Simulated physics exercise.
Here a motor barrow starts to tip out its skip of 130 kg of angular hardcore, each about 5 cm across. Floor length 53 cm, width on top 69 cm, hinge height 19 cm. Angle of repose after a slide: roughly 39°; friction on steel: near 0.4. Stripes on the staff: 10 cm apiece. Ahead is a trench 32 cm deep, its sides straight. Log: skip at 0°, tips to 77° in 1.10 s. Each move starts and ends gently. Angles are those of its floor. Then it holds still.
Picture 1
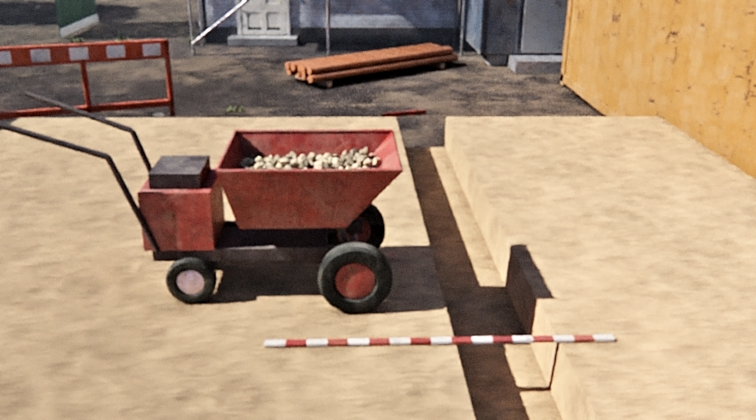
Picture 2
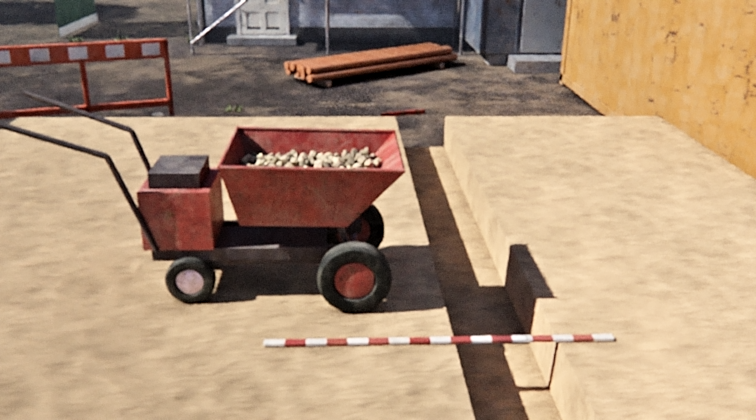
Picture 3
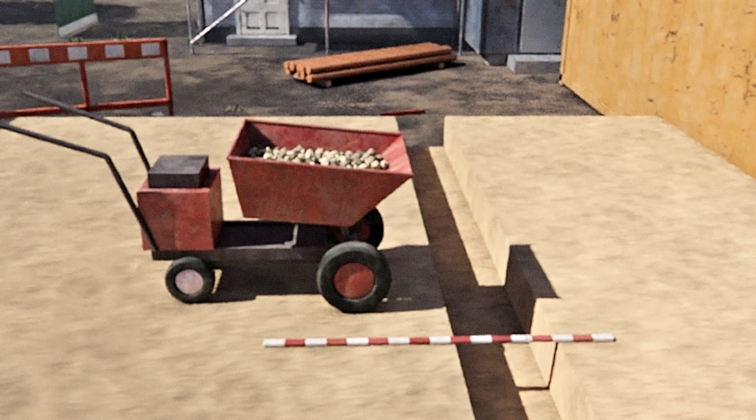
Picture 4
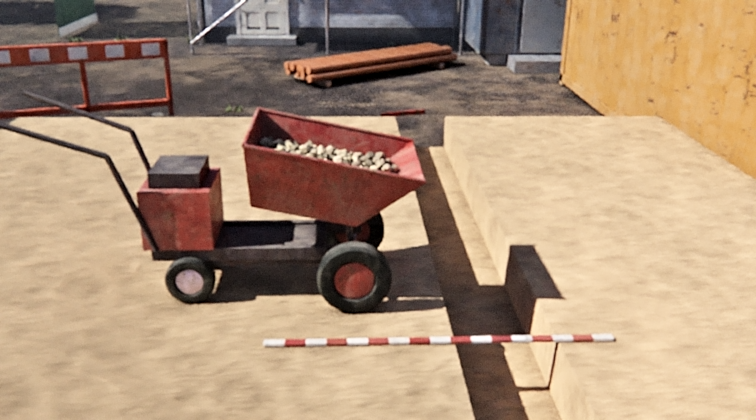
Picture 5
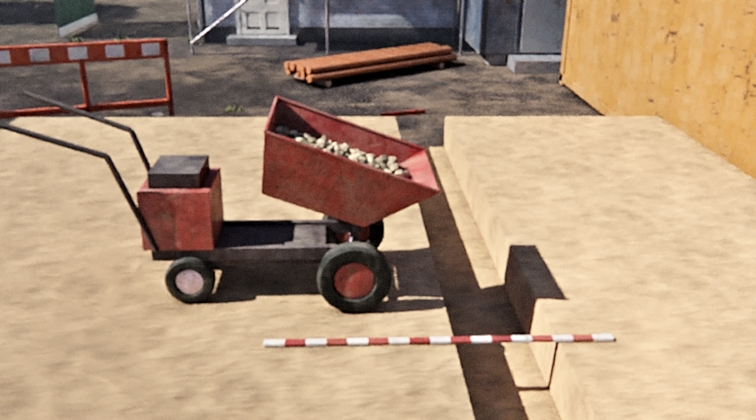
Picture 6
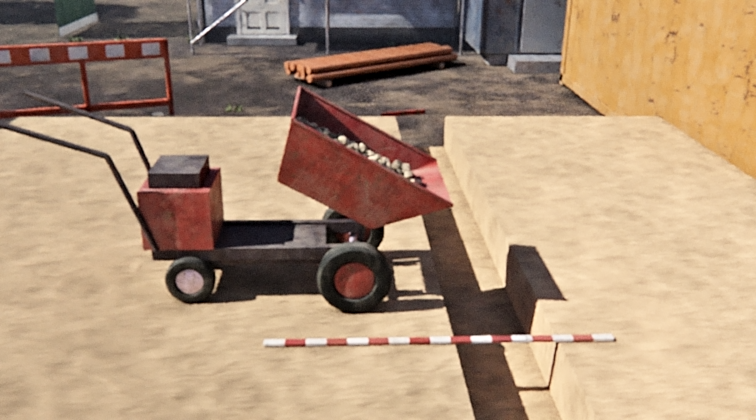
A red motor barrow with black handles stands side-on in a sunlit yard of pale, sandy ground, seen from slightly above by a still camera. Whitish stones fill its skip, with a narrow trench and red-and-white staff at right, a barrier at left, and orange-brown poles behind. The skip starts level, then tilts steadily forward to the right, its rear rising, while the wheels stay put.
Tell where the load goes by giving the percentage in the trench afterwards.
About 99 per cent of the load is in the trench.
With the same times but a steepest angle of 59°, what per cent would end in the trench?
I'd guess some 25 in a hundred.
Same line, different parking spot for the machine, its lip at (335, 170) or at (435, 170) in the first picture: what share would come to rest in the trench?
First place: Near 55%; second place: Near 75%.
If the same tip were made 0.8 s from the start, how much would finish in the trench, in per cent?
Then some 95 per cent would.
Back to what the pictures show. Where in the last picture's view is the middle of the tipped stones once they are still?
Resting centre: About (493, 318).
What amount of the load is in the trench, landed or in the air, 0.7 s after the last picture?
By then, around 35 percent.
Then, 0.4 s after the last picture the floor is at 65°, 100 % in the skip; the foremost stones are at (465, 241).
Then, 0.7 s after the last picture the floor is at 77°, 63 % in the skip, 37 % in the trench; the foremost stones are at (529, 310).
Then, 1.1 s after the last picture the floor is at 77°, 21 % in the skip, 79 % in the trench, 1 % past the trench; the foremost stones are at (545, 297).
Then, 3.0 s after the last picture the floor is at 77°, 0 % in the skip, 99 % in the trench, 1 % past the trench; the foremost stones are at (548, 300).
